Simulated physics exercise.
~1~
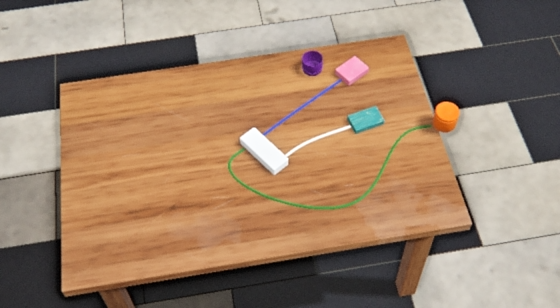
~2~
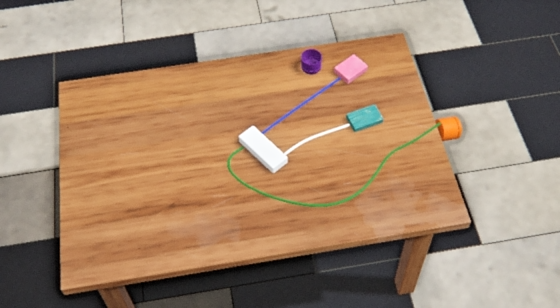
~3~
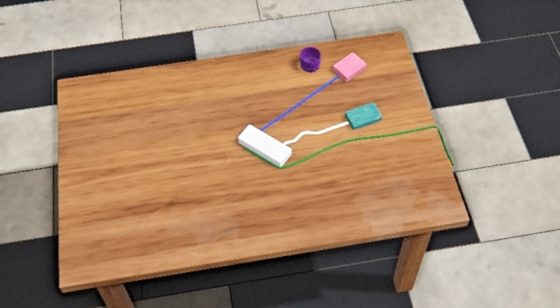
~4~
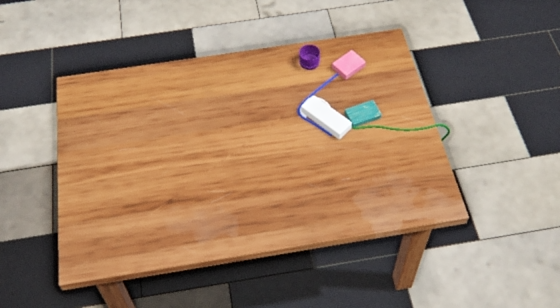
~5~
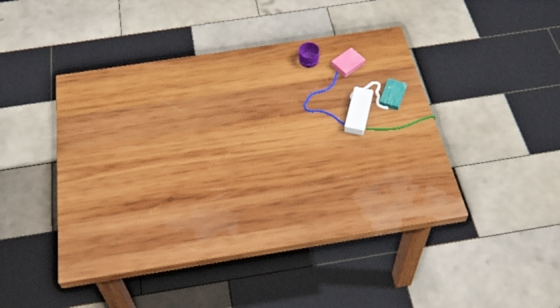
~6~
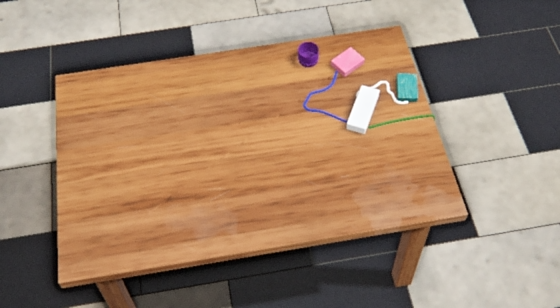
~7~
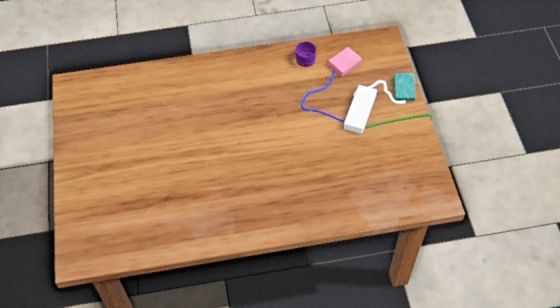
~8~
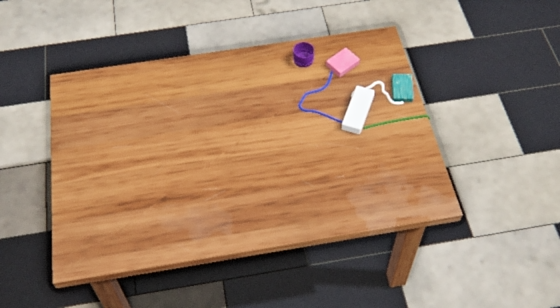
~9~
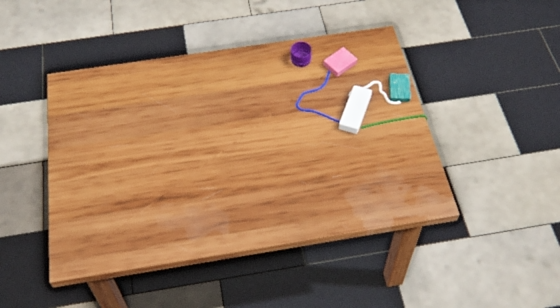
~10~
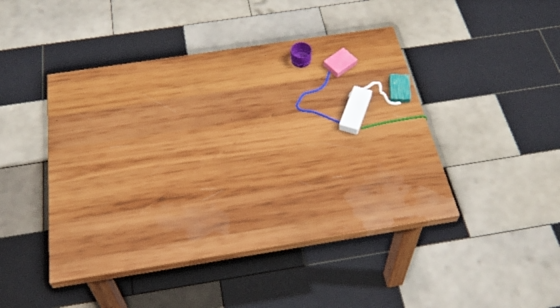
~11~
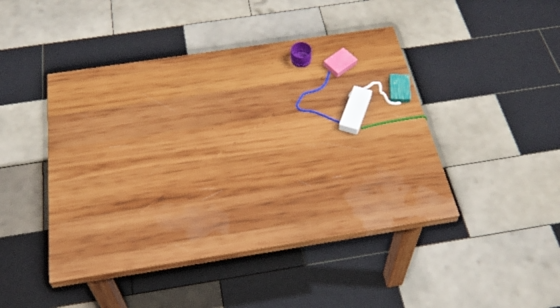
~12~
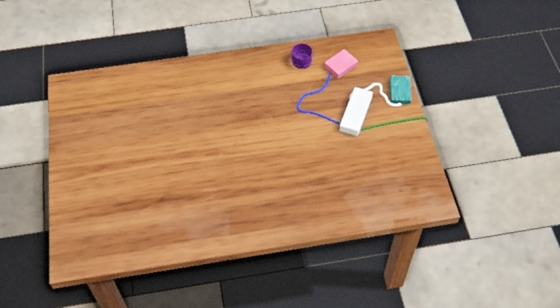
The footage shows an orange speaker tipping off the right edge of a wooden table, its green cable dragging a white power strip rightward and nudging a teal drive along, while the pink charger and purple cup stay put; the strip comes to rest near the edge, speaker out of sight.
